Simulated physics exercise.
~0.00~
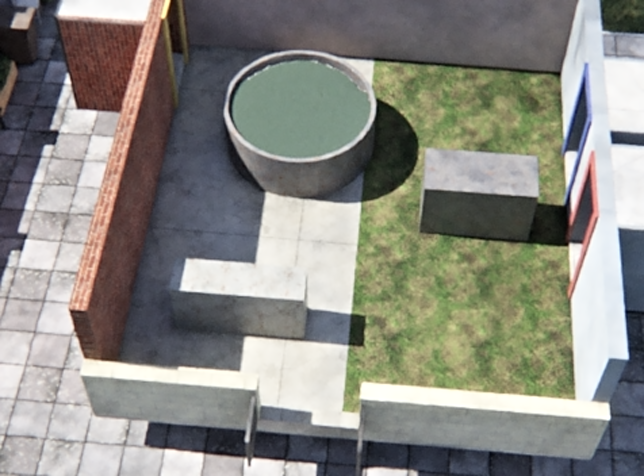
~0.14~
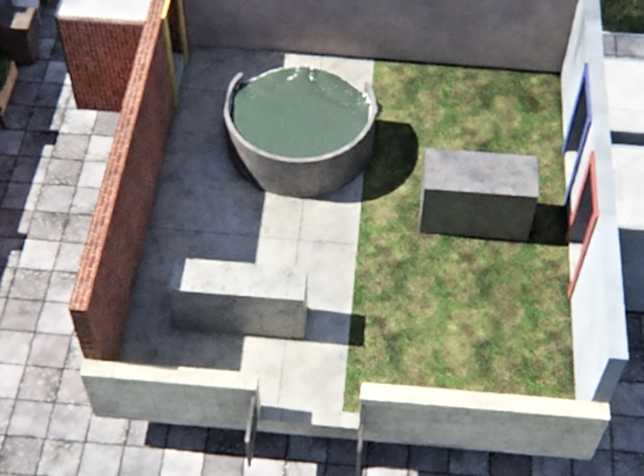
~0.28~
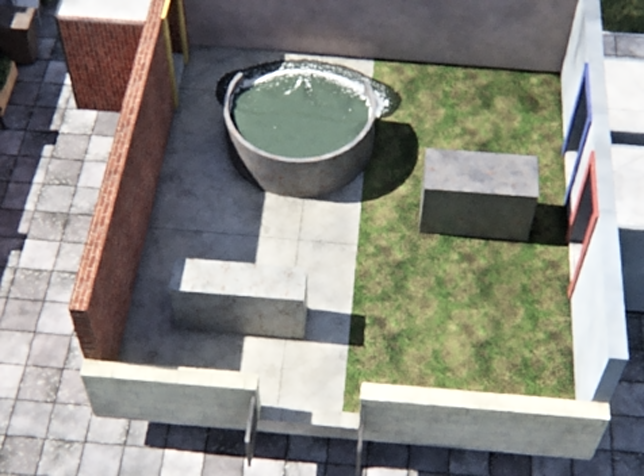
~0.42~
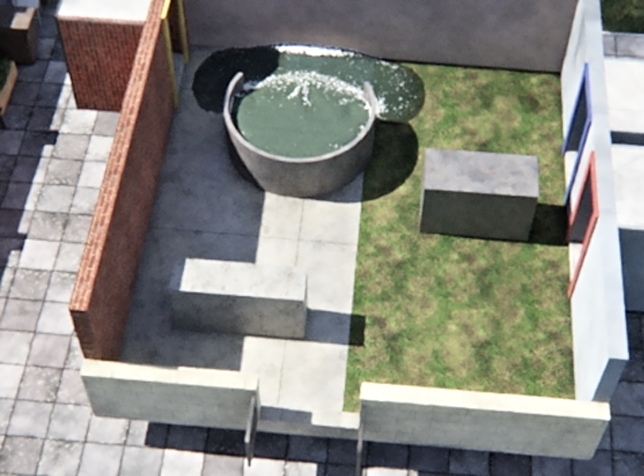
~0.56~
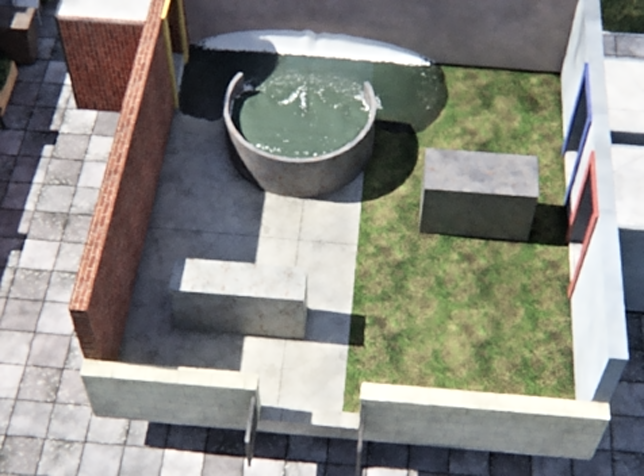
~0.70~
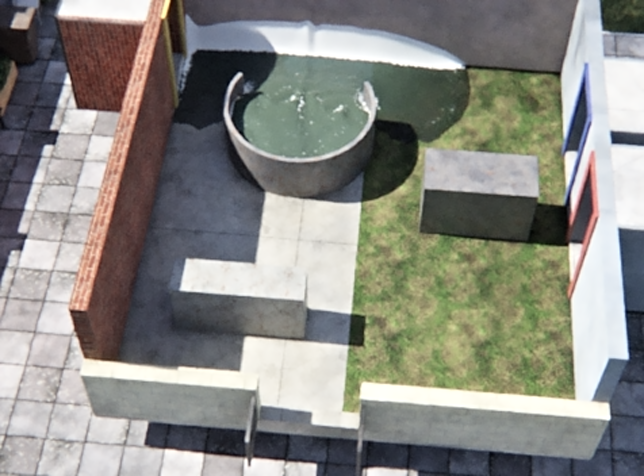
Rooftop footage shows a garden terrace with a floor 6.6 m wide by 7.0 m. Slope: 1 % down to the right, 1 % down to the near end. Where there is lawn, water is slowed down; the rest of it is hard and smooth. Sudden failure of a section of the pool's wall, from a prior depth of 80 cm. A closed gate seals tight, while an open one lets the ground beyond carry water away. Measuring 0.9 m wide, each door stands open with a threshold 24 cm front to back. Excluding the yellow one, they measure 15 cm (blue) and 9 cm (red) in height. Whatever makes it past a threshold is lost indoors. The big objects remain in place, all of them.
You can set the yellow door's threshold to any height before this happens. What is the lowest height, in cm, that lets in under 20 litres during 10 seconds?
About 31 cm.
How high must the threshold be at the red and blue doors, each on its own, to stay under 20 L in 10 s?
You'd want about 7.5 centimetres at red and about 13.0 centimetres at blue.
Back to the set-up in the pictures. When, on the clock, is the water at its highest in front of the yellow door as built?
Near 2.2 seconds.
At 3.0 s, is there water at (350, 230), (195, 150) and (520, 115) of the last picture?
Point by point, the first is spared, the second awash and the third awash.
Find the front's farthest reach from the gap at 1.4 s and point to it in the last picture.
Pixel close to (556, 78).
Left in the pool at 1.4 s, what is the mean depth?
About 36 cm.
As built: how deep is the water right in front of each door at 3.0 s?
Door by door in cm - blue 17, yellow 29, red 0.
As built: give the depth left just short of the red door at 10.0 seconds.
Lab note: Depth approx. 10.0 cm.
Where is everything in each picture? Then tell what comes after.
In the first picture, the pool at (300, 107) is whole and still, 80 cm deep; the yellow door at (175, 40) is dry.
In the second picture, the front is at (378, 107), 0.4 m from the gap on the far side; 0.7 m2 of floor is wet, 80 cm left at the back.
In the third picture, water pours out on the far side and has run 0.8 m, to (393, 93); about 11 cm deep outside, 80 cm at the back.
In the fourth picture, the front is at (408, 71), 1.3 m from the gap on the far side; 4.3 m2 of floor is wet, 77 cm left at the back.
In the fifth picture, the front is at (436, 64), 1.8 m from the gap on the far side; 5.7 m2 of floor is wet, 70 cm left at the back.
In the sixth picture, the front is at (466, 66), 2.3 m from the gap on the far side; 6.4 m2 of floor is wet, 68 cm left at the back; water is at the yellow door at (175, 40).
After 1.4 s water covers 20 % of the floor, deepest (55 cm) near (309, 66); 28 cm at the yellow door, 1 litre in over its 26 cm threshold.
After 3.0 s water covers 50 % of the floor, deepest (29 cm) near (184, 71); 29 cm at the yellow door, 37 litres in over its 26 cm threshold.
After 10.0 s water covers 100 % of the floor, deepest (16 cm) near (565, 302); 6 cm at the yellow door, 41 litres in over its 26 cm threshold.
At the yellow door as built, the water arrived by 0.6 s and peaked near 36 cm at 2.2 s.
Run again over the same 10 s with other heights there, 34 litres in over 27.5 cm, 4 litres over 37.5 cm. The limit of 20 litres is kept from about 31 cm up.
